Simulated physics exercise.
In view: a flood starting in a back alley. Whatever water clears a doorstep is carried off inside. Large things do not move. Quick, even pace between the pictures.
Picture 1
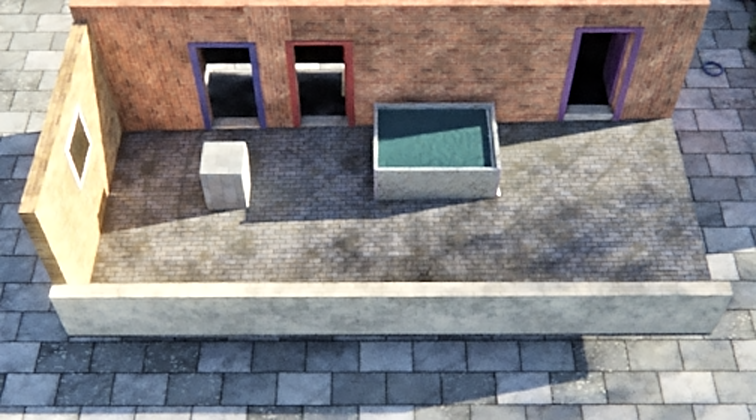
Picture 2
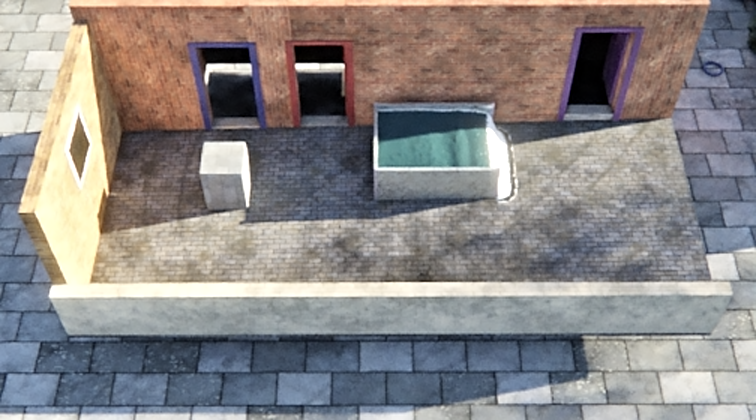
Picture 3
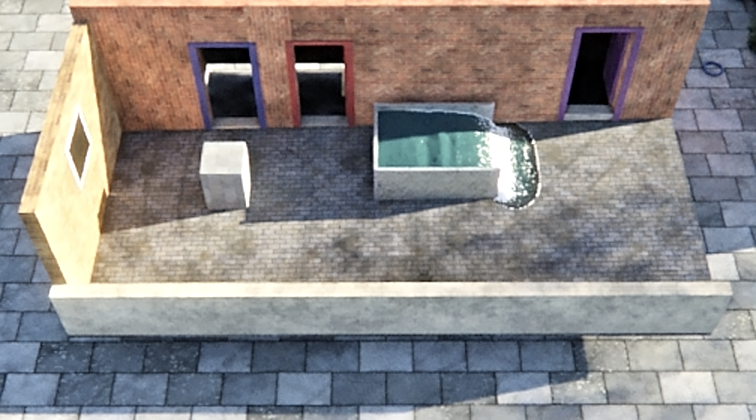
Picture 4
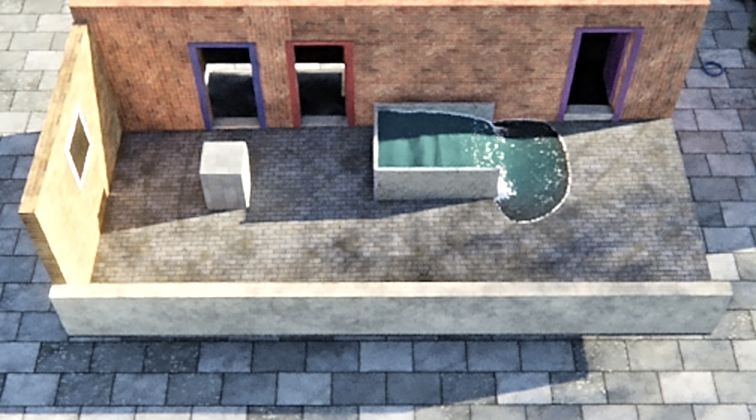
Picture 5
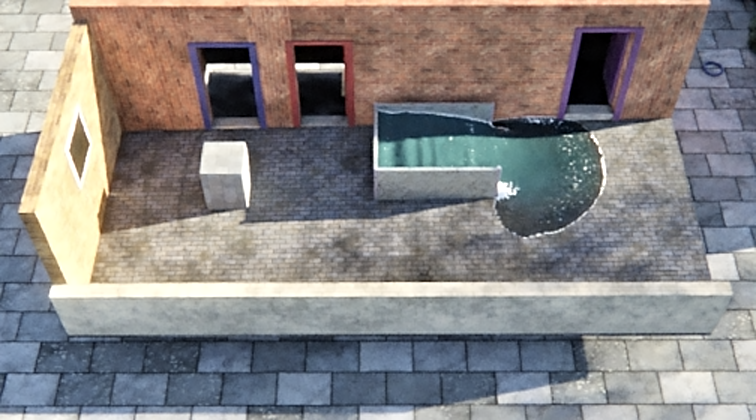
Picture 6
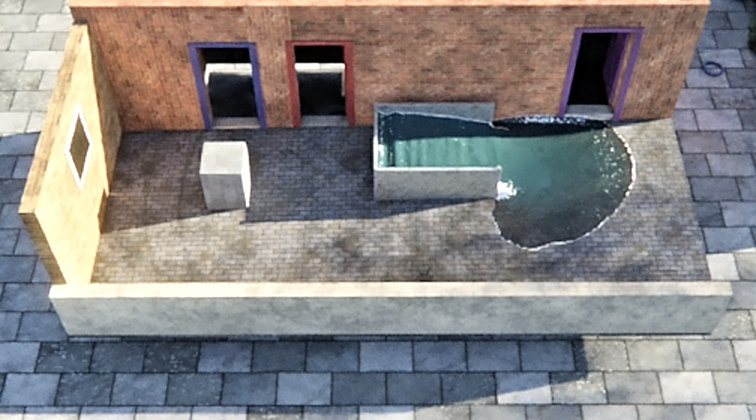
Teal water in a pale rectangular tank against the brick wall of a paved yard, seen from high above by a still camera, breaks out through the tank's right side. It pours onto the grey paving and spreads rightward and toward the viewer in a widening, rounded, glinting pool, reaching below the purple-framed doorway. The pale block at left, blue and red doorframes, yellowish left wall and low front wall stay still.
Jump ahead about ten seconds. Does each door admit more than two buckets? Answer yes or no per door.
Answers: The blue door: No; the red door: No; the purple door: No.
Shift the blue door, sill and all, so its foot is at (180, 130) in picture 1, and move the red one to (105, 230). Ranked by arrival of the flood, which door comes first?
I reckon it's the door marked purple.
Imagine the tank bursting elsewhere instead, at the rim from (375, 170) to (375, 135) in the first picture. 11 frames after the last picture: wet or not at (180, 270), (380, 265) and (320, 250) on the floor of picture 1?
Soaked, untouched, soaked.
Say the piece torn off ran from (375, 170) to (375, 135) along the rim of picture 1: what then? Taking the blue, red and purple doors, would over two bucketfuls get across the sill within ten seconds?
The blue one tops the mark; the red one falls short; the purple one falls short.
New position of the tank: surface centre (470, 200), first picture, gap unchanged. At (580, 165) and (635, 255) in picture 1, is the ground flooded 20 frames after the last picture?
The first spot is swamped and the second is swamped.
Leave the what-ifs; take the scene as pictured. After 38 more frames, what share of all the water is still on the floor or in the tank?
Roughly 40 per cent.
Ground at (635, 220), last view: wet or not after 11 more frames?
Submerged.
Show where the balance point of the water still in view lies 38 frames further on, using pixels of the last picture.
I'd place it roughly at (514, 186).
A moment on, water covers 25 % of the floor; the blue door not reached, the red door not reached, the purple door wet at the sill, nothing in.
Next, water covers 30 % of the floor; the blue door not reached, the red door not reached, the purple door wet at the sill, nothing in.
Then, water covers 35 % of the floor; the blue door not reached, the red door not reached, the purple door under two buckets in.
Later, water covers 40 % of the floor; the blue door not reached, the red door wet at the sill, nothing in, the purple door under two buckets in.
In the end, water covers 45 % of the floor; the blue door not reached, the red door wet at the sill, nothing in, the purple door under two buckets in.
